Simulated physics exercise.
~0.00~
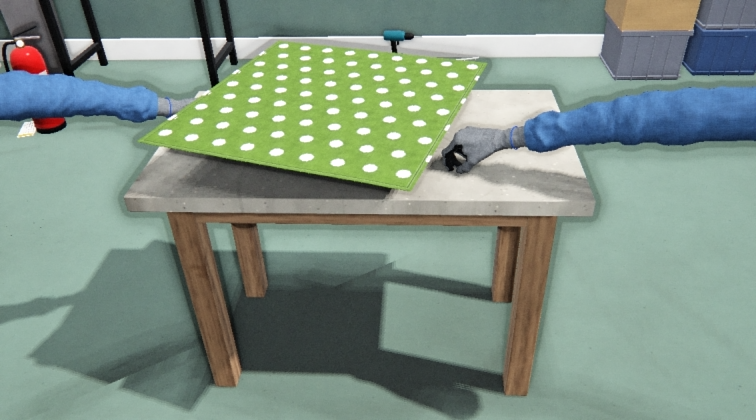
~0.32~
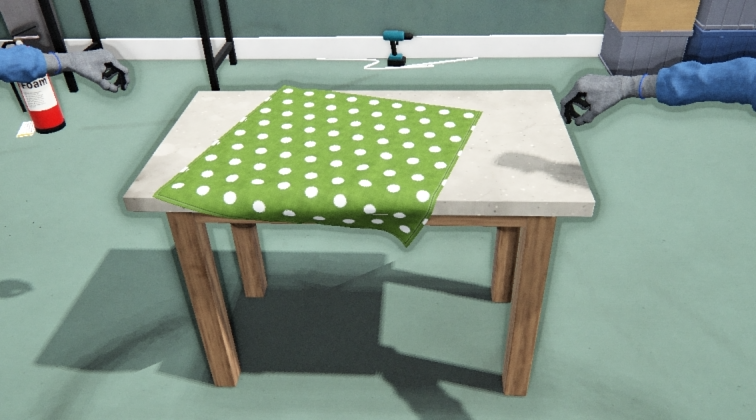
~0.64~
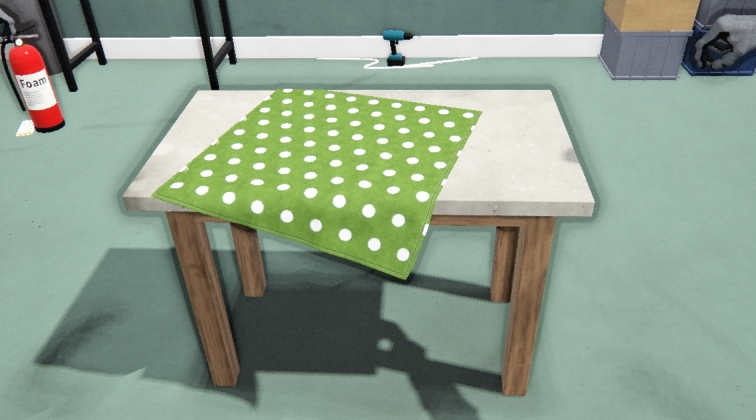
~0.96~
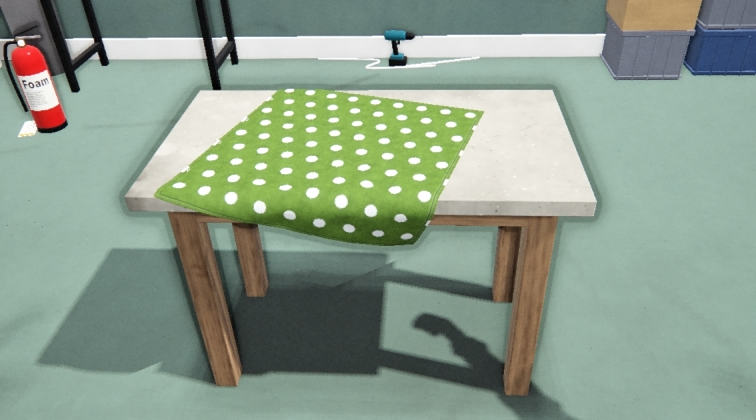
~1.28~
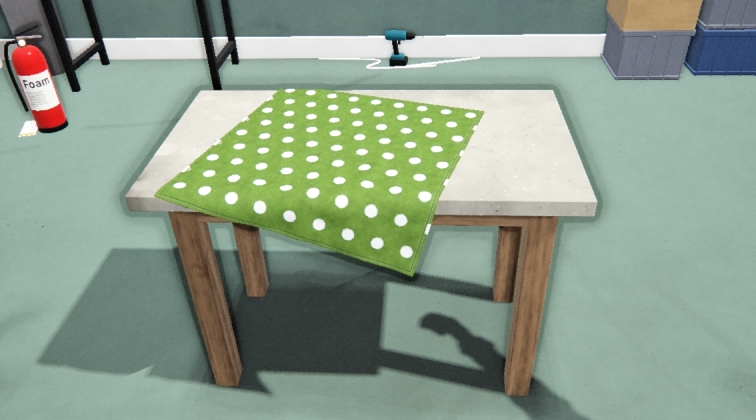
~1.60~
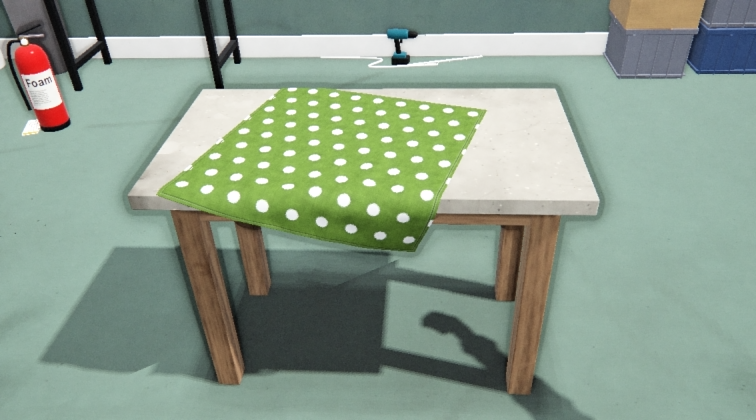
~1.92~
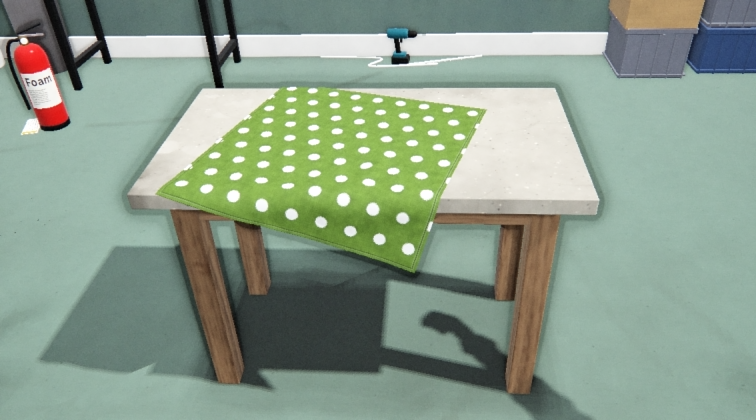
At the start, two gloved hands in blue sleeves hold a green pillow case with white polka dots nearly flat above a pale-topped workbench with wooden legs. The hands let go and draw apart to the left and right, and the cloth drops onto the top with its front corner drooping over the front edge. The hands then leave the view. The overhanging corner swings a little, dipping and lifting in small movements, while the rest lies still. It ends with the pillow case resting mostly on the workbench, its corner still hanging over the front.
